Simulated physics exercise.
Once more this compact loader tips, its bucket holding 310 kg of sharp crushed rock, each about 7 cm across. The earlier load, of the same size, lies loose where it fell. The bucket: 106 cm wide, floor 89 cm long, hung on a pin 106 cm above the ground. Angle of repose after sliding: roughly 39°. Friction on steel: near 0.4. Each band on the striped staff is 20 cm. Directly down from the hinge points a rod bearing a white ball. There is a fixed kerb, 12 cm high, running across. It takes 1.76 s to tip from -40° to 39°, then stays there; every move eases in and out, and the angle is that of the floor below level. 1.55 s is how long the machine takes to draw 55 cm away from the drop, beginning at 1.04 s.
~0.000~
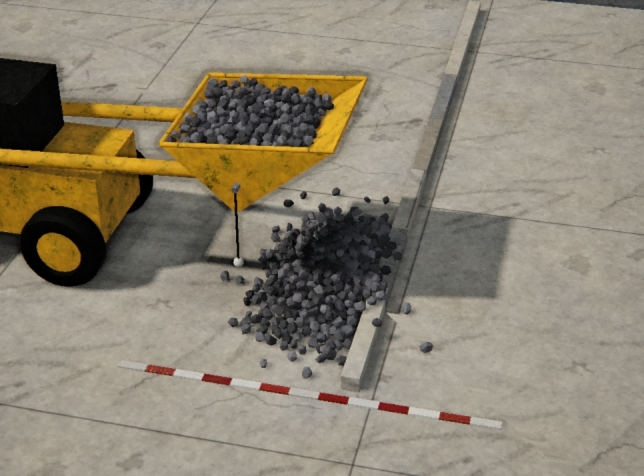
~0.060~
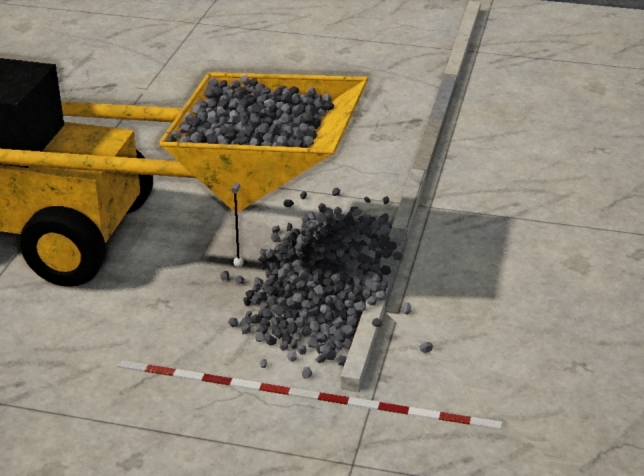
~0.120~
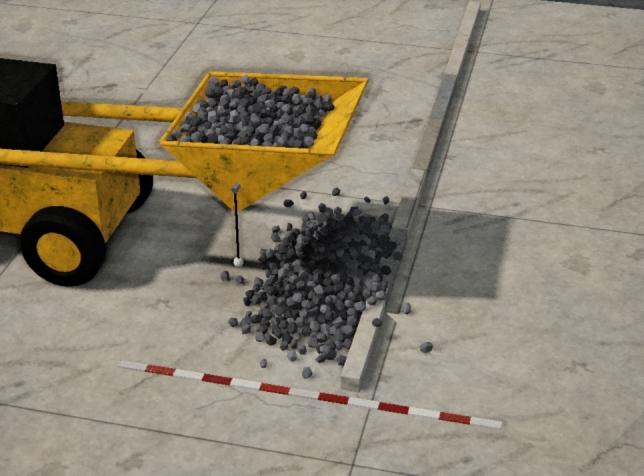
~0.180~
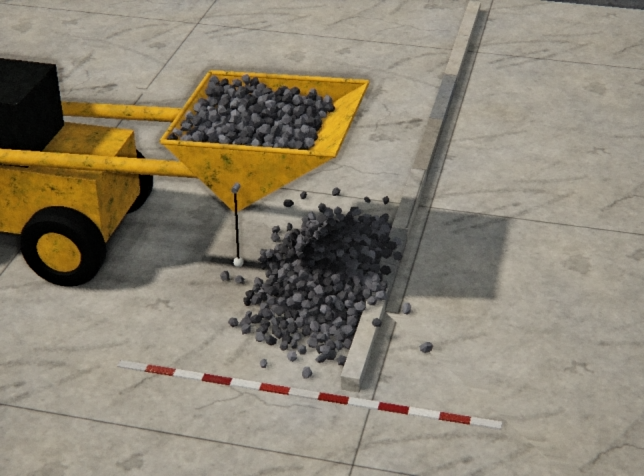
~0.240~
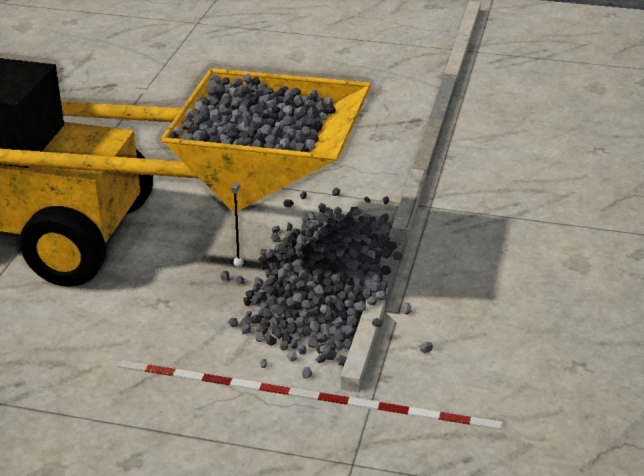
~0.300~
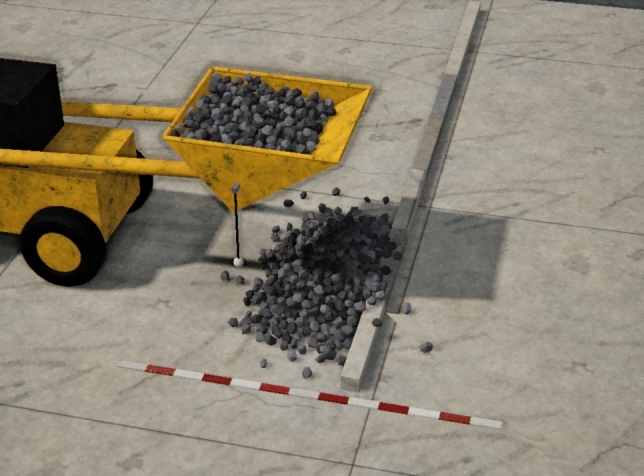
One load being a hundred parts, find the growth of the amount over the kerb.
A growth of about 6 parts in a hundred.
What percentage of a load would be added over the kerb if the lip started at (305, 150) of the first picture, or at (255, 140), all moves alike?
Near 0 in a hundred first, near 0 in a hundred second.
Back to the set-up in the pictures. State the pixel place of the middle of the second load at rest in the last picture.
Near (313, 257).
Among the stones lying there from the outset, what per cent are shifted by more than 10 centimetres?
Estimate: 0 %, roughly.
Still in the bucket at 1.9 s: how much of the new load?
Around 30 in a hundred.
After 1.3 s the floor is at 27°; in per cent of one load, 100 in the bucket, 100 on this side of the kerb, 0 over the kerb; the foremost stones are at (394, 292).
After 1.9 s the floor is at 39°; in per cent of one load, 29 in the bucket, 168 on this side of the kerb, 3 over the kerb; the foremost stones are at (412, 284).
After 3.0 s the floor is at 39°; in per cent of one load, 0 in the bucket, 193 on this side of the kerb, 7 over the kerb; the foremost stones are at (458, 296).
After 5.6 s the floor is at 39°; in per cent of one load, 0 in the bucket, 193 on this side of the kerb, 7 over the kerb; the foremost stones are at (458, 296). Net gain over the kerb, 6.
